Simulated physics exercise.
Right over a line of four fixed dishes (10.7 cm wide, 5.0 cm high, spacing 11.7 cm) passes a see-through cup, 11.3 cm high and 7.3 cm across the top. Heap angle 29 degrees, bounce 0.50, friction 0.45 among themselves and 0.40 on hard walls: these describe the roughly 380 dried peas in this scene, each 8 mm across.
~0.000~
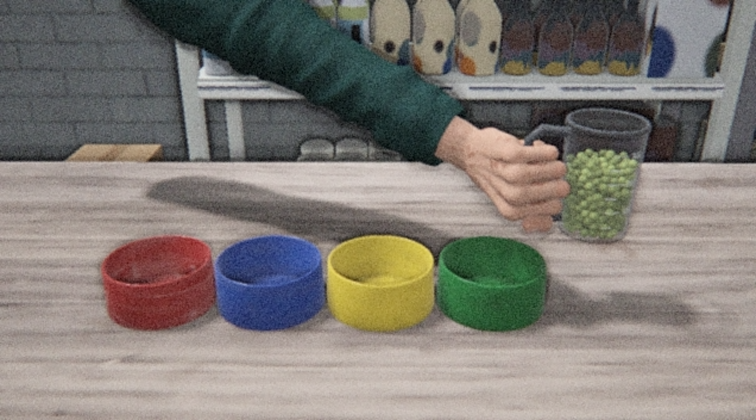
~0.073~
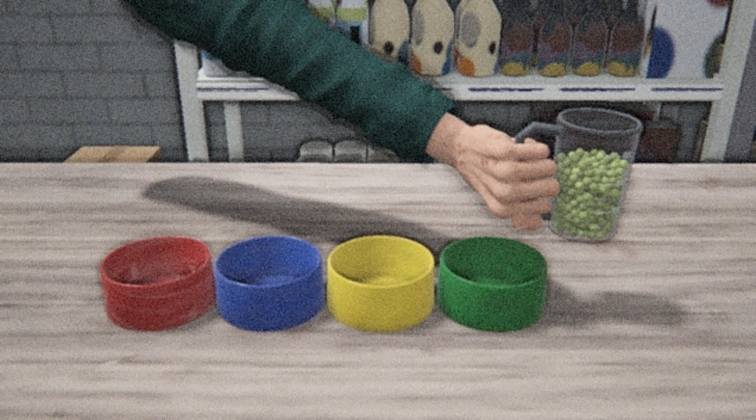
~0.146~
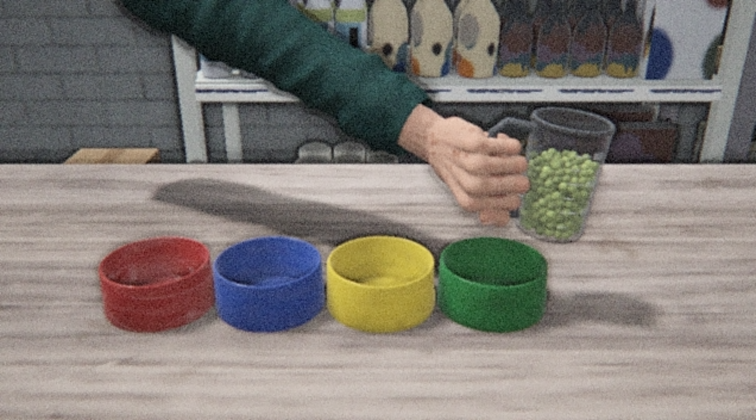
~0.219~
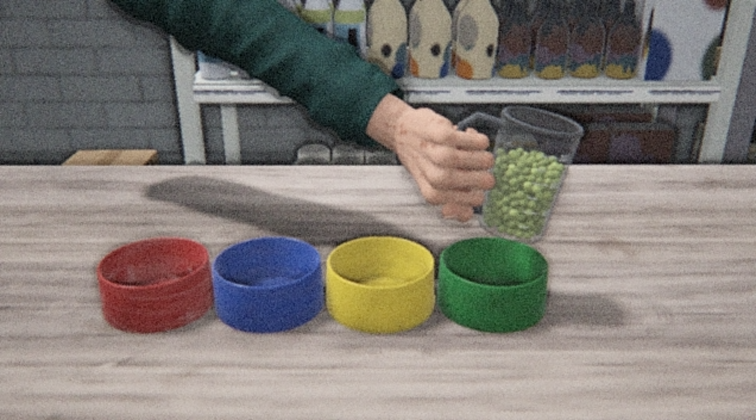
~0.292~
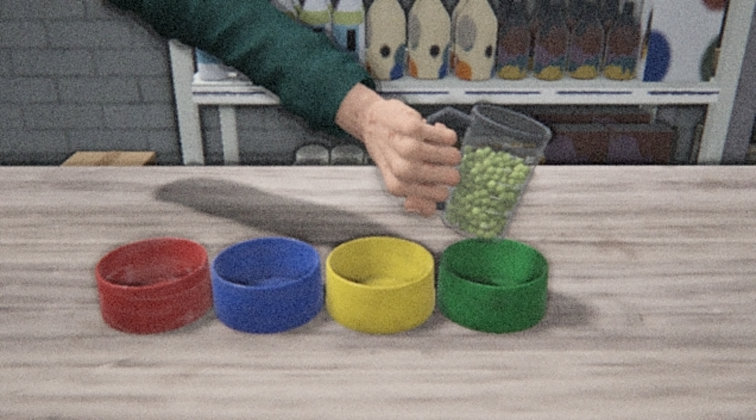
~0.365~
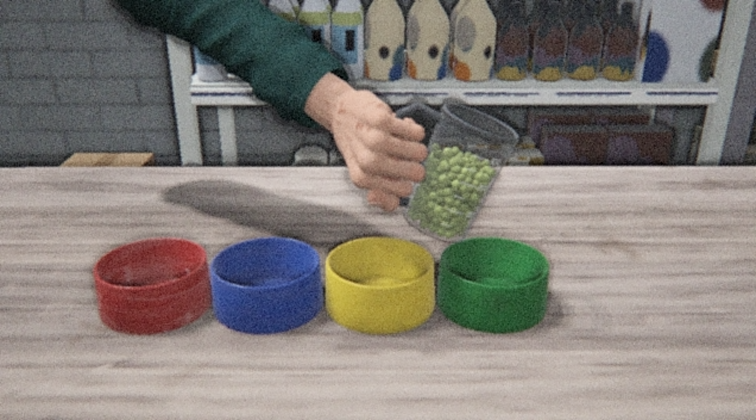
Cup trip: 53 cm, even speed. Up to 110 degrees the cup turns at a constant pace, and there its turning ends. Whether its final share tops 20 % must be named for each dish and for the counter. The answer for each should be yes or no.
Red dish - yes, blue dish - no, green dish - no, yellow dish - no, counter - no.
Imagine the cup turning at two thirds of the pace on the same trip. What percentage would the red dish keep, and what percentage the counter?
Result: Red dish 100, counter 0.
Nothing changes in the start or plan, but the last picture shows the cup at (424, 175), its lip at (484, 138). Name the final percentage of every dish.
It'd finish with red at 100, blue at 0, green at 0 and yellow at 0.
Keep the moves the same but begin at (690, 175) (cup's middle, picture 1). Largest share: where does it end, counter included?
Most goes to: Blue.
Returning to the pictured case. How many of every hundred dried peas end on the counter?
The answer is roughly 0 per cent.
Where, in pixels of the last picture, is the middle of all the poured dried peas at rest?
Near (159, 286).
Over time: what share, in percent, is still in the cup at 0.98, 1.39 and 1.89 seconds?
In order, near 100 %, 100 % and 50 %.
Then, at 0.98 s, tilt 63 degrees; cup holds 100 %.
After 1.39 s, tilt 91 degrees; cup holds 100 %.
After 1.89 s, tilt 110 degrees; cup holds 50 %, red 45 %.
At rest (3.1 s), red 100 %, blue 0 %, green 0 %, yellow 0 %, counter 0 %.
